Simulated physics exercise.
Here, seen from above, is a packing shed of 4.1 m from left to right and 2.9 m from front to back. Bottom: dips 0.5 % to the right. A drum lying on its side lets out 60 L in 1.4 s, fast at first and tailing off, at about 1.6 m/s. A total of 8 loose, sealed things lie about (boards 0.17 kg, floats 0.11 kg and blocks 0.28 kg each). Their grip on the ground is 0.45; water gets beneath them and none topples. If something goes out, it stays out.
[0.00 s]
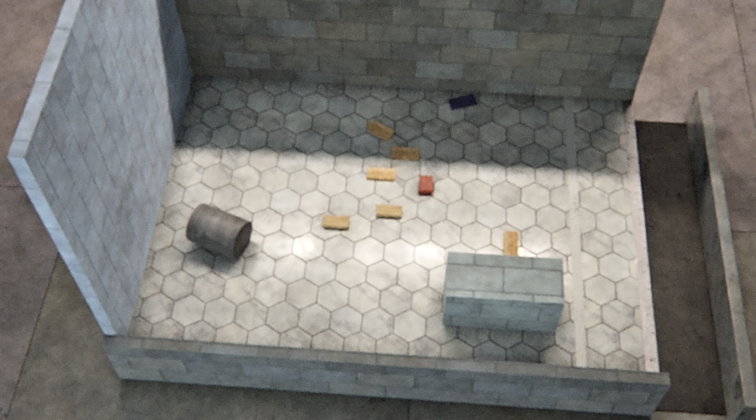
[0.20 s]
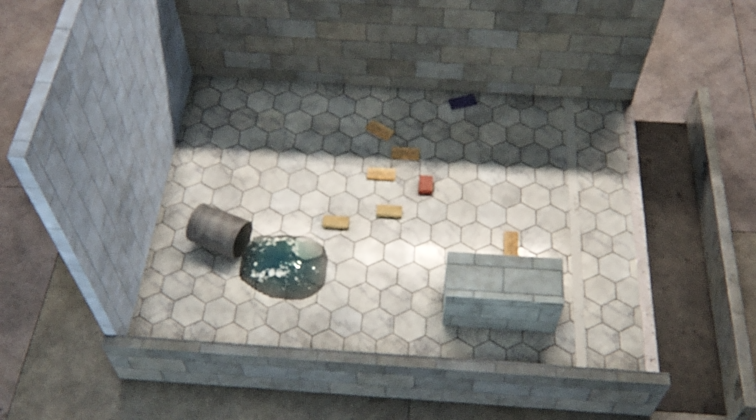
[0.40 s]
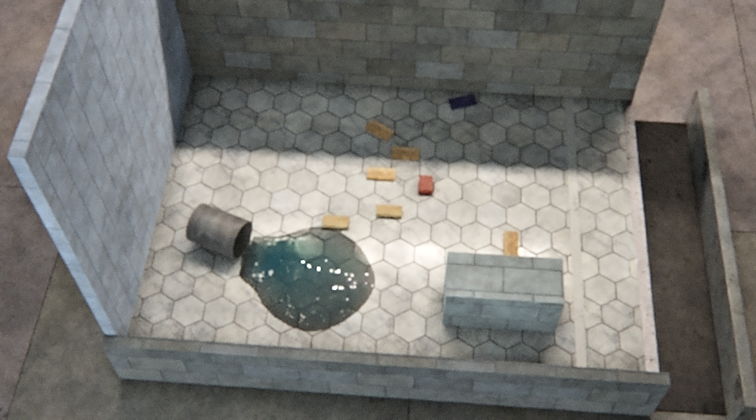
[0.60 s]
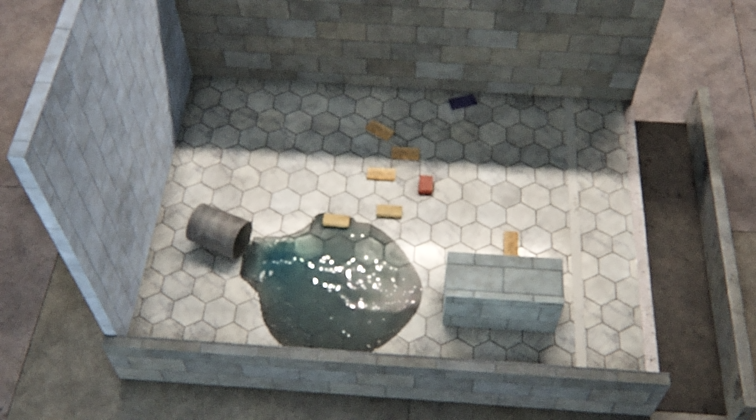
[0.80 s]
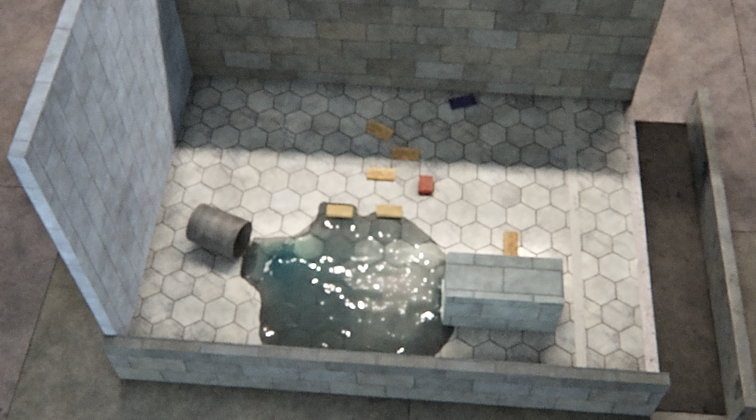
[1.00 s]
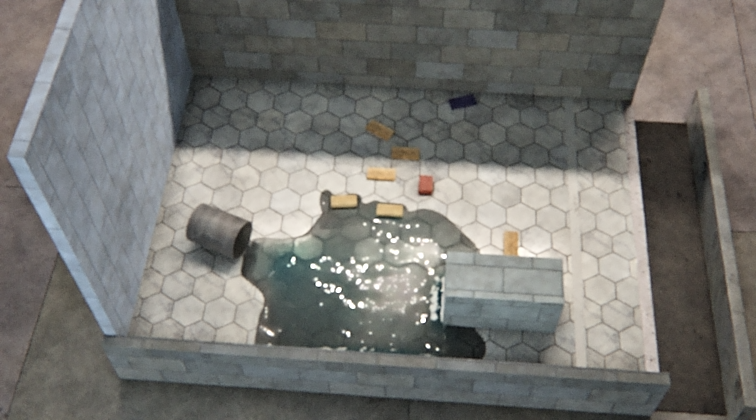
A packing shed with a pale hexagon-tiled floor and grey block walls is seen from above by a still camera. A grey drum lies on its side at the left, a pale block stands at the lower right, and small yellow pieces, a red one and a dark blue one lie scattered between. Dark, glinting water spreads rightward from the drum, reaches the block and nearest yellow pieces, and slightly shifts one.
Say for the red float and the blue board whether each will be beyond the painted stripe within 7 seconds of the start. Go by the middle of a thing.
It looks as if the red float ends up before it, while the blue board ends up before it.
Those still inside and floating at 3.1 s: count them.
By my count, 0.
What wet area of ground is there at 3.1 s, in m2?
Roughly 3.5 m2.
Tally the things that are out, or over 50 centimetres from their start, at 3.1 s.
Tally: 1.
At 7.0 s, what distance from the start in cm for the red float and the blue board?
Distances: Close to 20 and 0 cm.
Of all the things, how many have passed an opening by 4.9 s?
I count 1 of them.
After 1.4 s the red float is near (426, 183), 0.0 m from its start, aground; the blue board is near (463, 101), 0.0 m from its start, aground; 0 of 8 are over the mark; 0 afloat.
After 3.1 s the red float is near (438, 171), 0.2 m from its start, aground; the blue board is near (463, 101), 0.0 m from its start, aground; 1 of 8 are over the mark; 0 afloat.
After 4.9 s the red float is near (438, 171), 0.2 m from its start, aground; the blue board is near (463, 101), 0.0 m from its start, aground; 1 of 8 are over the mark; 0 afloat.
After 7.0 s the red float is near (438, 171), 0.2 m from its start, aground; the blue board is near (463, 101), 0.0 m from its start, aground; 1 of 8 are over the mark; 0 afloat.
